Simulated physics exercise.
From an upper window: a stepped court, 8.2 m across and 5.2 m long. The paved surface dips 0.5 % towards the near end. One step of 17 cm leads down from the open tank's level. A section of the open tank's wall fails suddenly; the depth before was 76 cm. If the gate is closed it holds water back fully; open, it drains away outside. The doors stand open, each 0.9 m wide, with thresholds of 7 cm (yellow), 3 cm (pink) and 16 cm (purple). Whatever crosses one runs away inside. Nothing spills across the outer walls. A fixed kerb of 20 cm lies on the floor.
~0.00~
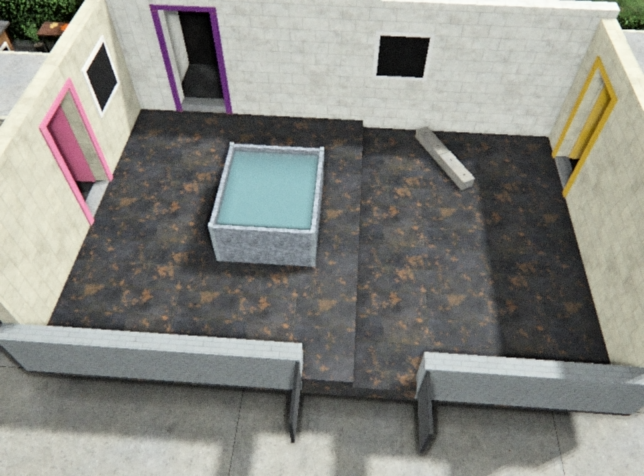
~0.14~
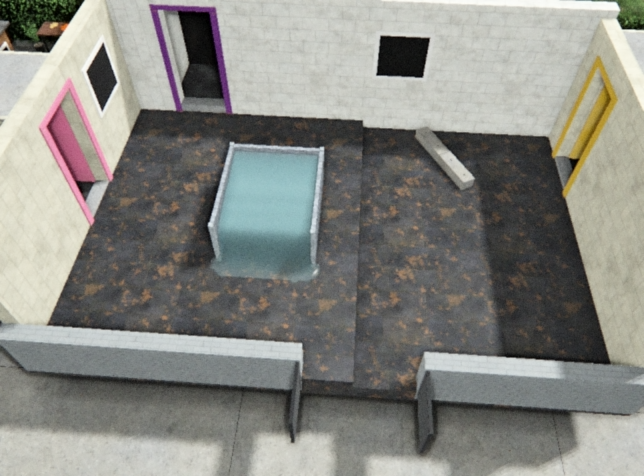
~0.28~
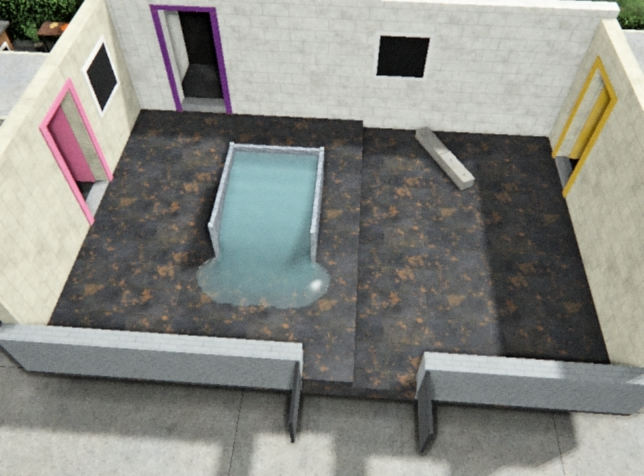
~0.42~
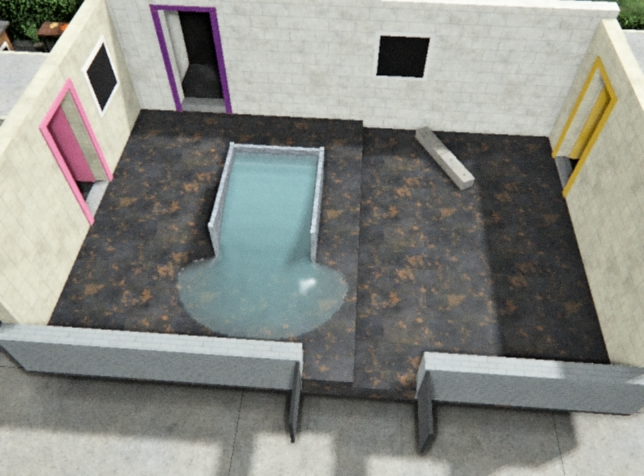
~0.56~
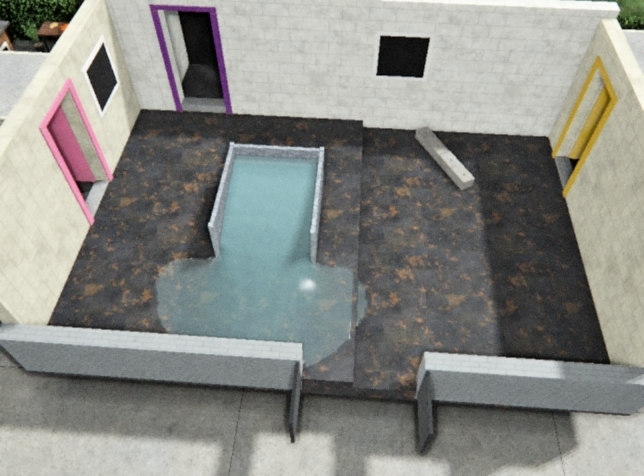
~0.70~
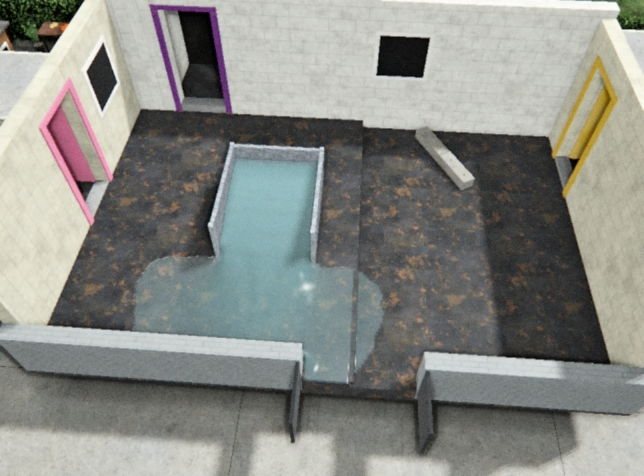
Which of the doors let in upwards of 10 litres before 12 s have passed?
Within that time: At the yellow door it stays under the limit; at the pink door it passes the limit; at the purple door it stays under the limit.
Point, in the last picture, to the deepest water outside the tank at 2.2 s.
Around (40, 343).
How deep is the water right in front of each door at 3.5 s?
In cm: Yellow 0, pink 6, purple 0.
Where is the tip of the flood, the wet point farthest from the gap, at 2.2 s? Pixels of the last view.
Around (520, 382).
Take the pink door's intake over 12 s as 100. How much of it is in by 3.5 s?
About 5 per cent.
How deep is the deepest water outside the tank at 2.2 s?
Roughly 40 cm.
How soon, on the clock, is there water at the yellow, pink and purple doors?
Arrival: Yellow 5.0 s, pink 2.4 s, purple 3.8 s.
After 1.4 s water covers 15 % of the floor and is deepest (46 cm) near (254, 347); yellow door not reached, pink door not reached, purple door not reached.
After 2.2 s water covers 20 % of the floor and is deepest (40 cm) near (40, 343); yellow door not reached, pink door not reached, purple door not reached.
After 3.5 s water covers 45 % of the floor and is deepest (22 cm) near (40, 343); yellow door not reached, pink door 6 cm at the sill, 1 L in, purple door not reached.
After 7.0 s water covers 80 % of the floor and is deepest (9 cm) near (128, 139); yellow door 2 cm at the sill, 0 L in, pink door 4 cm at the sill, 14 L in, purple door 8 cm at the sill, 0 L in.
After 12.0 s water covers 95 % of the floor and is deepest (7 cm) near (563, 205); yellow door 6 cm at the sill, 0 L in, pink door 5 cm at the sill, 19 L in, purple door 4 cm at the sill, 0 L in.
